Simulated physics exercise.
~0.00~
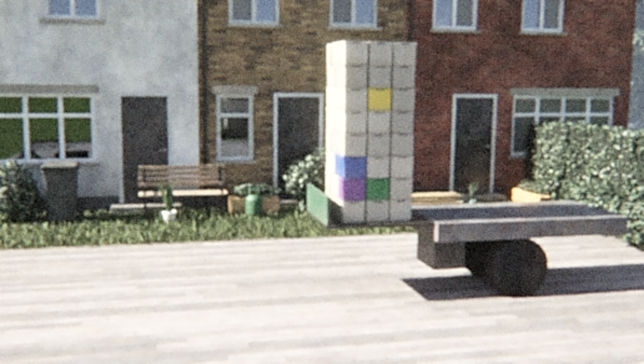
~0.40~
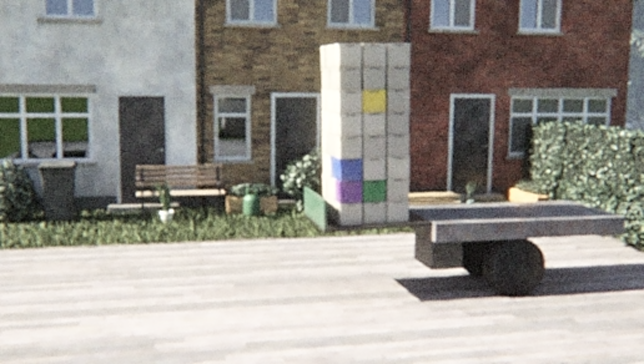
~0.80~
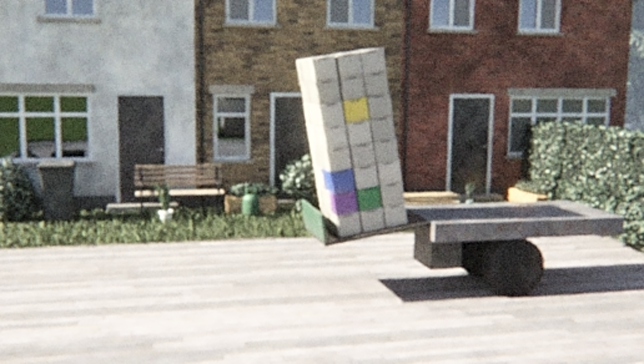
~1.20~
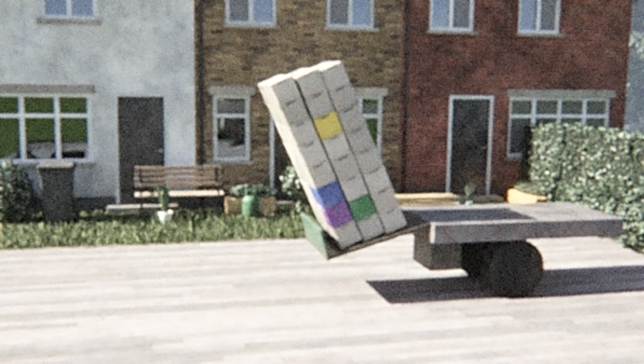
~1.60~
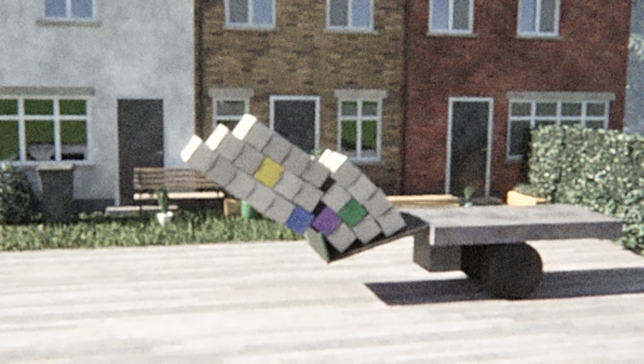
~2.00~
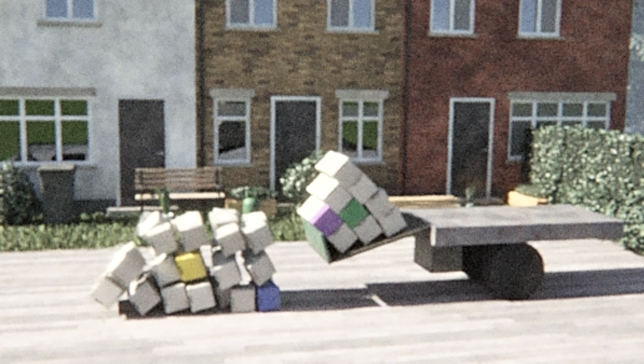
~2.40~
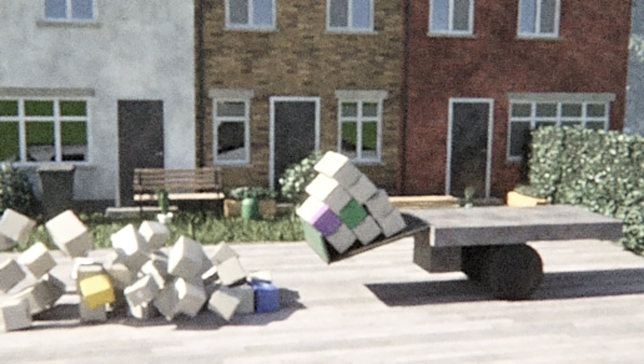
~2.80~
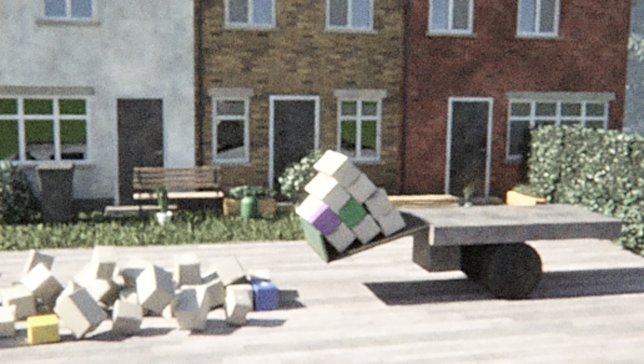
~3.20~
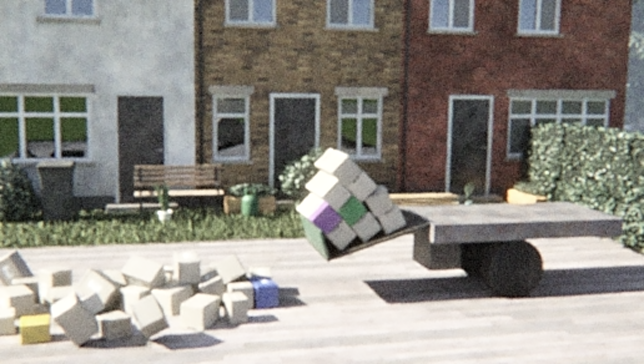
A tall stack of pale boxes tipped left as the flap beneath it sloped down, and the upper part toppled and scattered across the ground, yellow and blue boxes included, while a small leaning pile with the purple and green ones stayed on the flap.
